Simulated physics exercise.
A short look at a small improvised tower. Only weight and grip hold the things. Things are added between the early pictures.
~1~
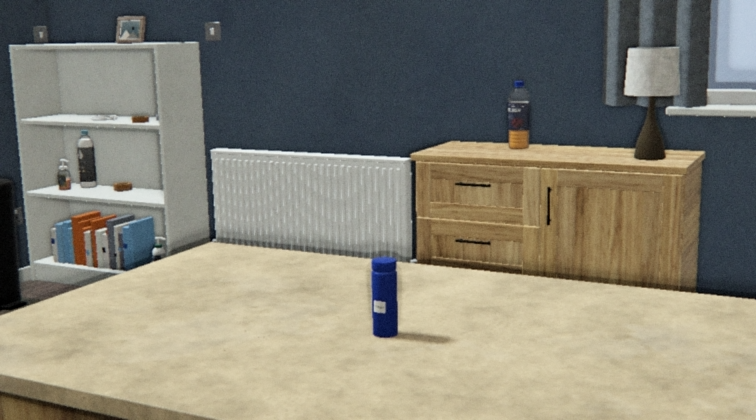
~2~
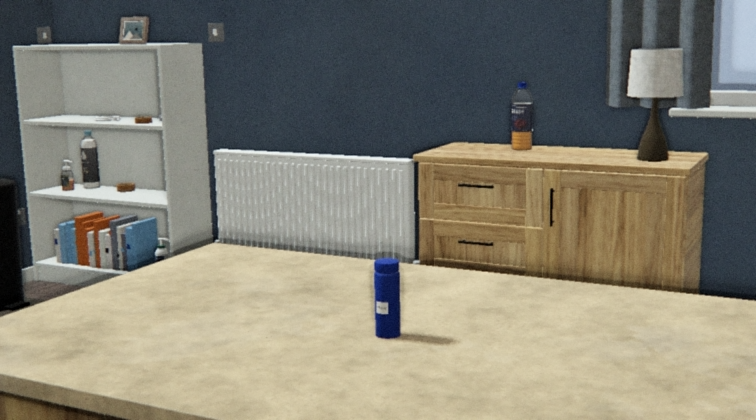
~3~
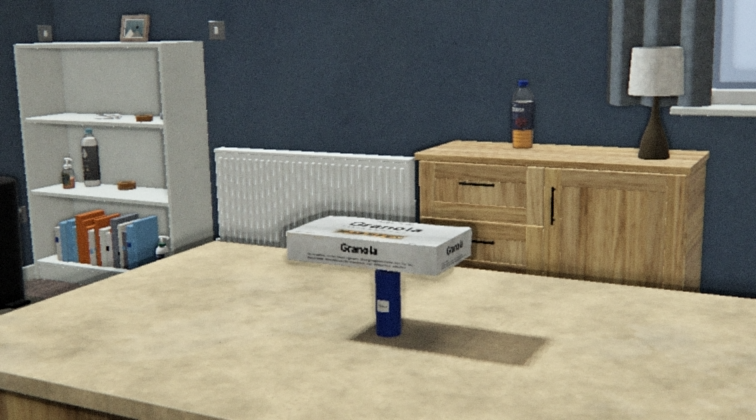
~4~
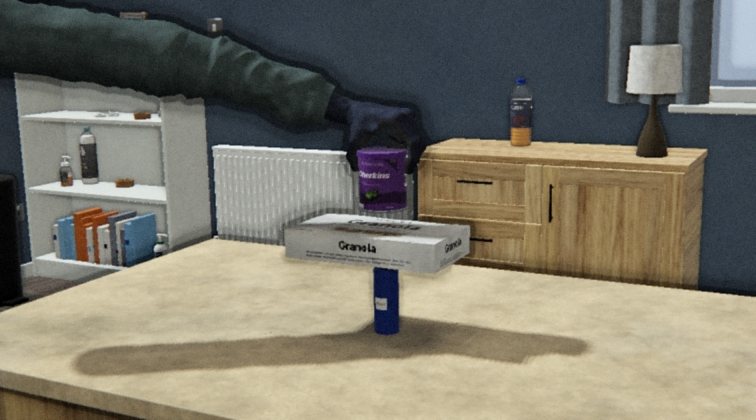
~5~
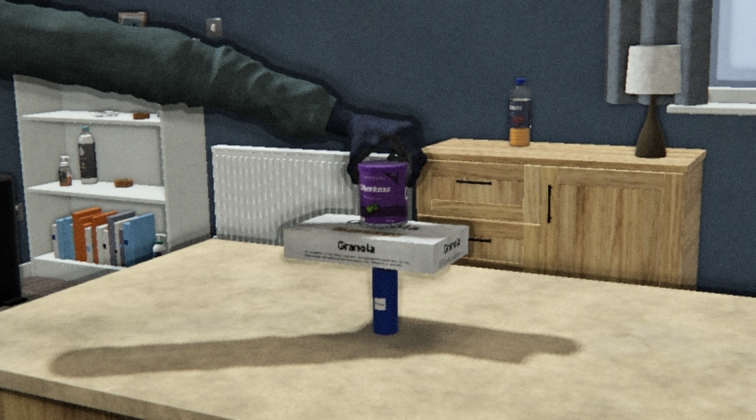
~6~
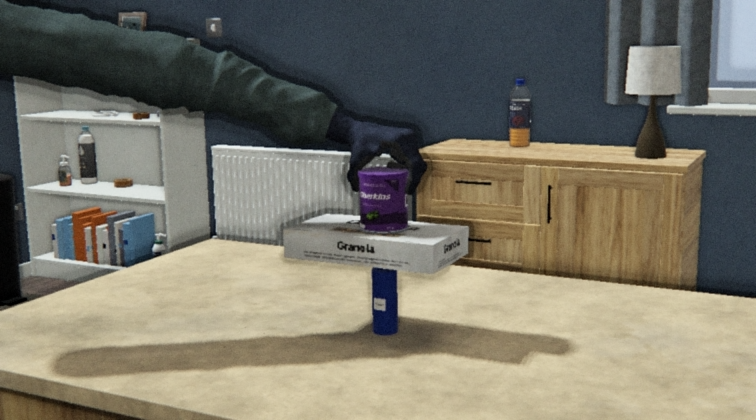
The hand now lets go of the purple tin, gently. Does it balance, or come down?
In the end the stack keeps its balance.
Then, 0.30 s on from there, no change.
Then, 0.70 s on from there, purple tin resting near (384, 201).
In the end, all 3 unmoved. At the end, from the last picture's camera, purple tin near (384, 201). The stack holds.
